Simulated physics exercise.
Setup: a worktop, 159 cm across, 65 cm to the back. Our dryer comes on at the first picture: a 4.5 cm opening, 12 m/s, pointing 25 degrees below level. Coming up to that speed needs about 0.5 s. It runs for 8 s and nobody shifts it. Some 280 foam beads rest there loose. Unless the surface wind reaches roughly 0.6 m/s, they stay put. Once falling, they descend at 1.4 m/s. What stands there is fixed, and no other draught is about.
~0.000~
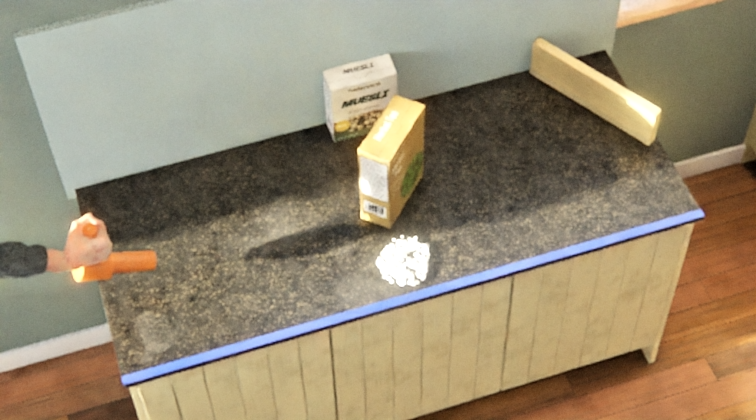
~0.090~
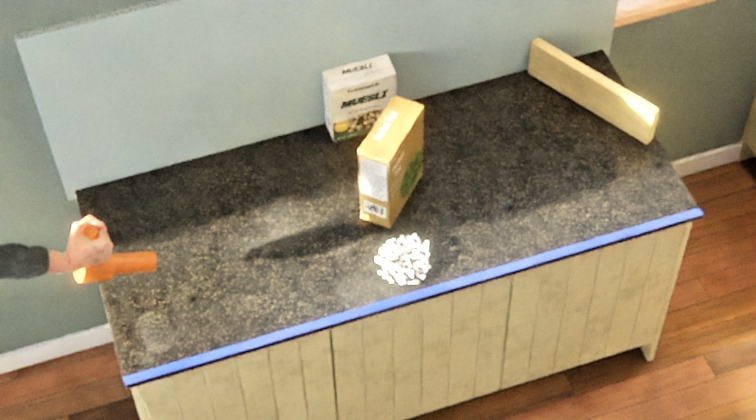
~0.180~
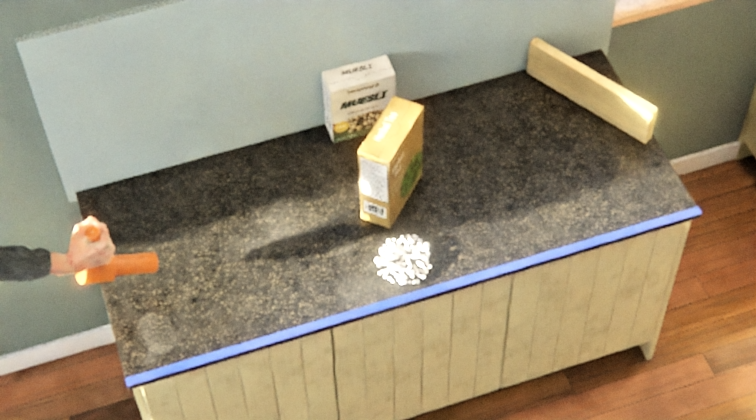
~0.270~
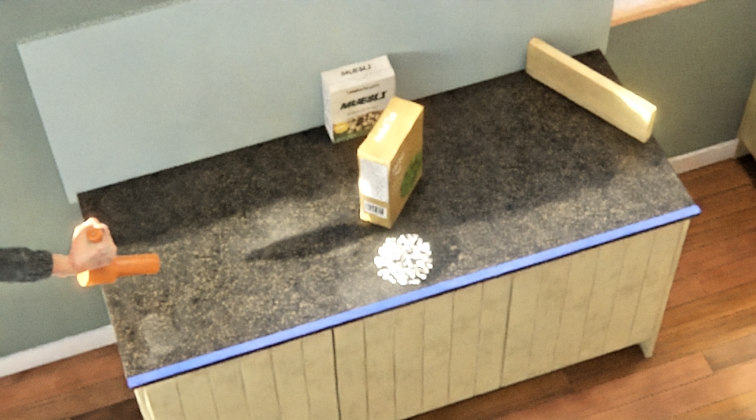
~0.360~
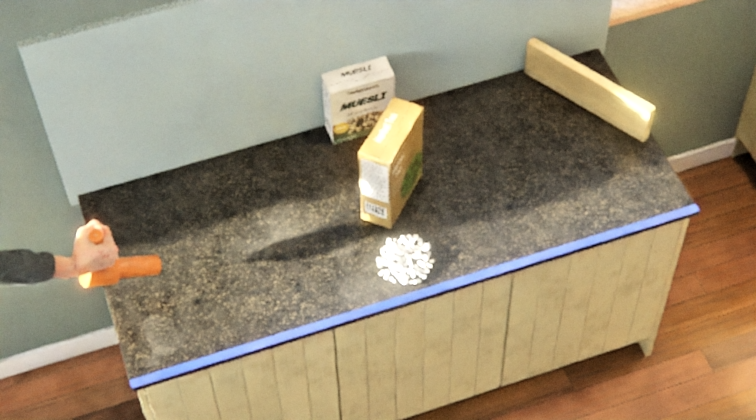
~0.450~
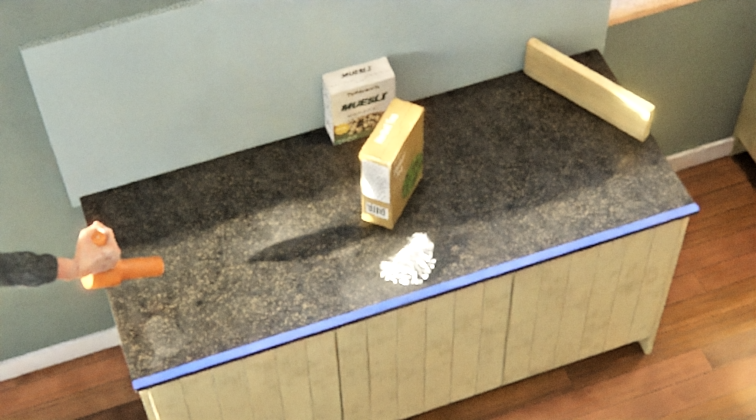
On a dark speckled counter, a hand holding an orange dryer at left as some loose white foam beads shift slightly right.
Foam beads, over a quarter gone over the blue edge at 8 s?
Looks like that edge will lose over a quarter of the load.
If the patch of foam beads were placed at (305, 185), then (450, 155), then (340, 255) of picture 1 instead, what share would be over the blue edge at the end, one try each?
Roughly 0 %, then 0 %, then 80 %.
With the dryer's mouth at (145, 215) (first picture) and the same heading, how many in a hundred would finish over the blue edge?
Estimate: About 90 %.
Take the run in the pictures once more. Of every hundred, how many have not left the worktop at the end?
About 0 per cent.
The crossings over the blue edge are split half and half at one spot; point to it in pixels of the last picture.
Roughly at pixel (558, 255).
After 1.6 s the count stands so, 90 % are over the blue edge.
After 2.6 s the count stands so, 90 % are over the blue edge.
After 4.4 s the count stands so, 90 % are over the blue edge.
After 8.0 s, at the end, 90 % are over the blue edge.
